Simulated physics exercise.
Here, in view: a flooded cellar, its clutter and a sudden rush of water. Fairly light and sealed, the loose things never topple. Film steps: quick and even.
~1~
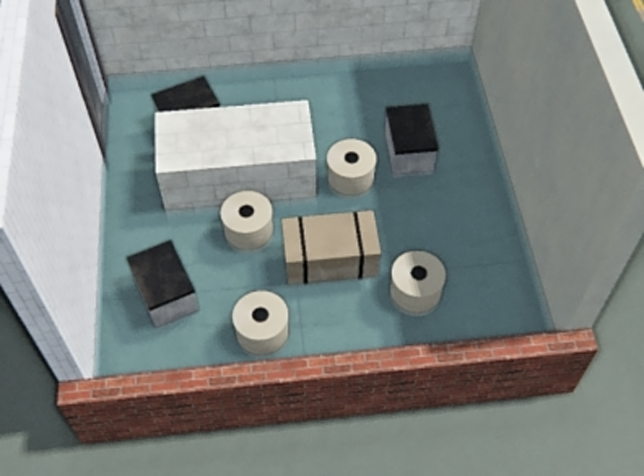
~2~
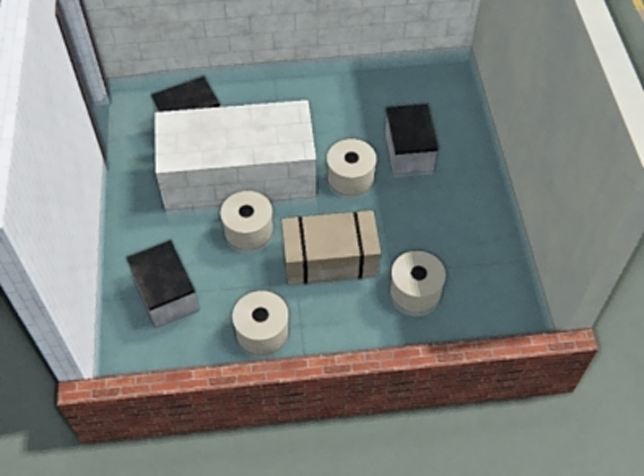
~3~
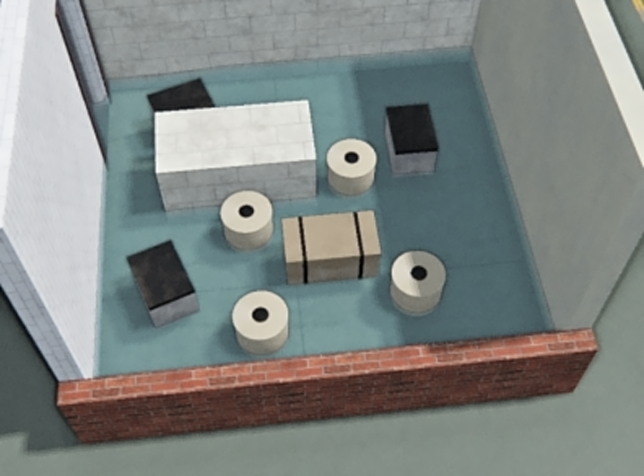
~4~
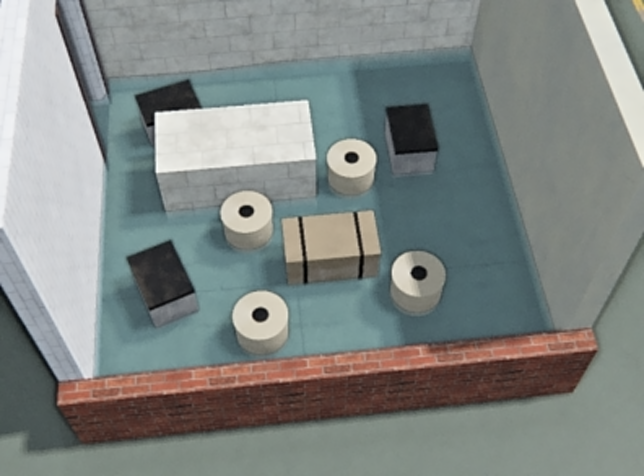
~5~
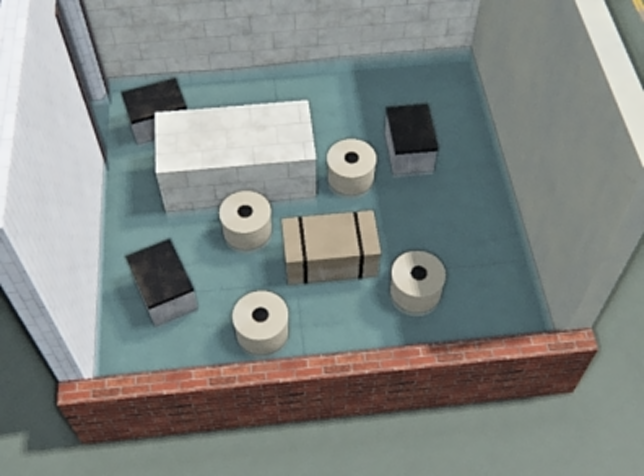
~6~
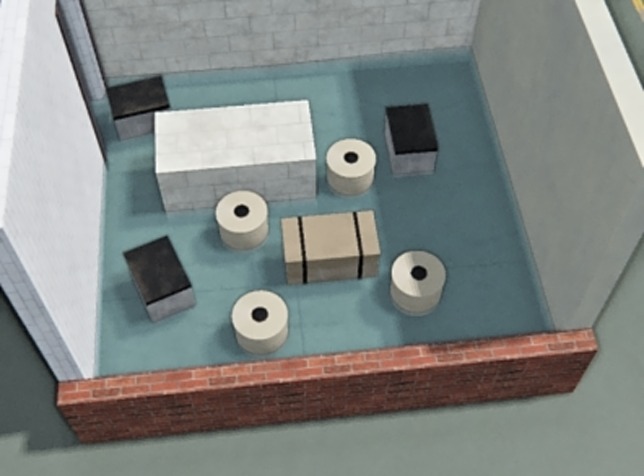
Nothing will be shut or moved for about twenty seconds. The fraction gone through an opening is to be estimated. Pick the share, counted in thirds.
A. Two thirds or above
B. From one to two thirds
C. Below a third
From one to two thirds (B).
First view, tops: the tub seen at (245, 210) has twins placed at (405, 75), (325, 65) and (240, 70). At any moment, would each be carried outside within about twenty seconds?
Here's how it goes, in order: Gets out, then gets out, then gets out.
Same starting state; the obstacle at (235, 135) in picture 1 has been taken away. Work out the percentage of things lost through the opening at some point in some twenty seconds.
Around 50%.
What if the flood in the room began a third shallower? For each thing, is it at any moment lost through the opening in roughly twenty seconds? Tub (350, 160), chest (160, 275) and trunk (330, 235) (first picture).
Object by object the verdict is leaves, leaves, never escapes.
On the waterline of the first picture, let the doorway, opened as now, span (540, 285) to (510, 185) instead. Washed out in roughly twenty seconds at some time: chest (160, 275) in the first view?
My guess is that it doesn't escape.
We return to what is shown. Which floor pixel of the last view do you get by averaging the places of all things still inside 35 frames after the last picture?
About (231, 215).
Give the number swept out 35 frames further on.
By my count it is 3.
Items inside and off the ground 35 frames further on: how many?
It adds up to 5.
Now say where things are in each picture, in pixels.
The first frame shows a chest at (185, 99) floats; a chest at (160, 273), afloat; 0 of 8 have shifted.
The second frame shows a chest at (185, 99), afloat; a chest at (160, 273) floats; 0 of 8 have shifted.
The third frame shows a chest at (181, 100) floats, close to its start; a chest at (160, 273), afloat; 0 of 8 have shifted.
The fourth frame shows a chest at (168, 101) floats, close to its start; a chest at (160, 273) floats; 1 of 8 have shifted.
The fifth frame shows a chest at (154, 99) floats, a stride from its start; a chest at (159, 272), afloat; 1 of 8 have shifted.
The sixth frame shows a chest at (138, 96), afloat, a stride from its start; a chest at (157, 268), afloat, close to its start; 2 of 8 have shifted.
A moment on, 1 of 8 are out; 7 afloat.
Next, 1 of 8 are out; 7 afloat.
Later, 3 of 8 are out; 5 afloat.
In the end, 5 of 8 are out; 3 afloat.
